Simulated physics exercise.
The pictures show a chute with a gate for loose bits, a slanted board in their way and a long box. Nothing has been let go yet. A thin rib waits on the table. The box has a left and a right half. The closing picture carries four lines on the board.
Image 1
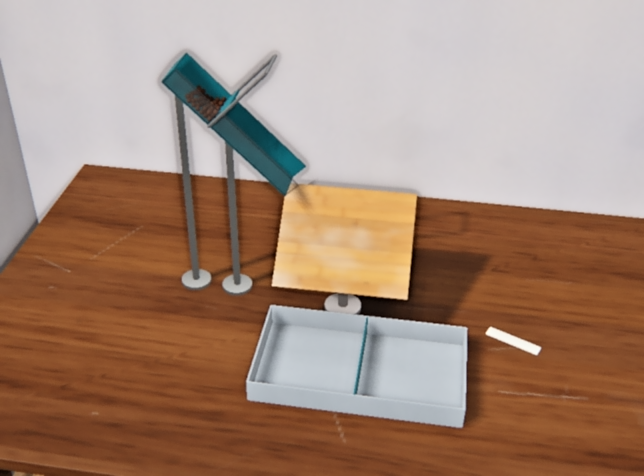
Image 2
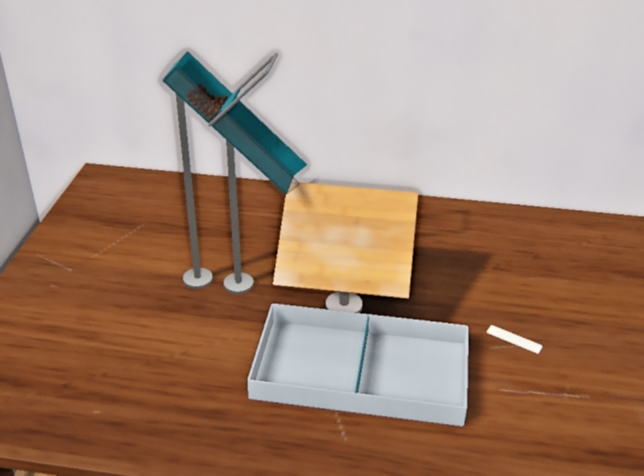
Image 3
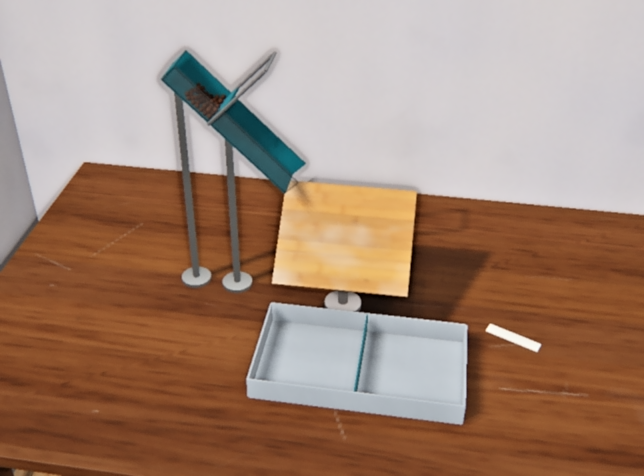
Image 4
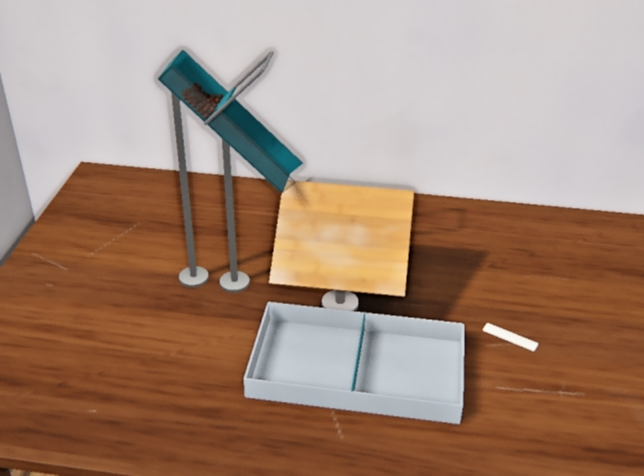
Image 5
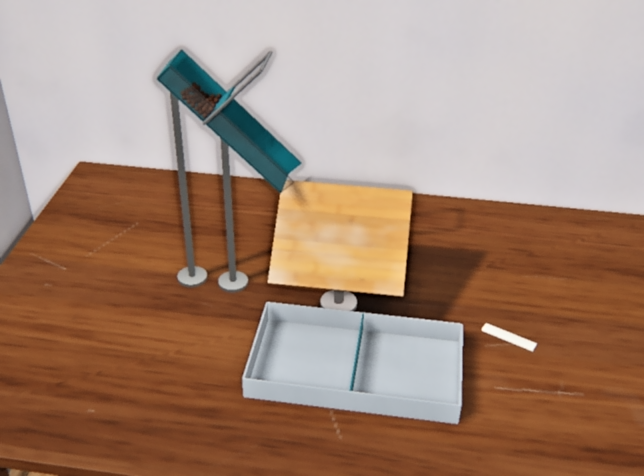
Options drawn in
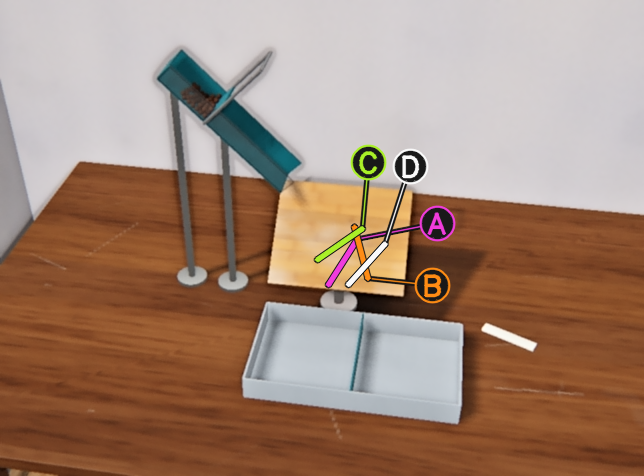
Teal chute holding small brown bits behind a gate, standing still above a slanted wooden board and a pale divided box.
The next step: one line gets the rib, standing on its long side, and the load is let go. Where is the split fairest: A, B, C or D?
Line B.
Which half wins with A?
More lands on the left.
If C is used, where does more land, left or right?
Left.
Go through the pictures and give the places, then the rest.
Load behind the gate at (208, 106), allspice berries; lip of the chute at (289, 187), sloping fairly steeply, in the first picture.
Middle of the board at (347, 238), tilted fairly steeply; middle of its low edge at (340, 291); of its high edge at (352, 187), in the second picture.
Front corners of the box at (248, 379) and (465, 406); front end of its middle wall at (354, 392); gate still shut at (231, 98), in the third picture.
Middle of the load at (205, 103); lip at (286, 183), in the fourth picture.
Middle of the load at (203, 103); lip at (285, 183), in the fifth picture.
On the marked copy, line A from (357, 239) to (328, 284); line B from (354, 226) to (367, 278); line C from (362, 228) to (317, 259); line D from (385, 244) to (348, 284).
Choosing A, of what is caught, most in the left half, about a quarter in the right.
Choosing B, of what is caught, about a third in the left half, about two thirds in the right.
Choosing C, of what is caught, most in the left half, a small part in the right.
Choosing D, of what is caught, nearly all in the left half, a small part in the right.
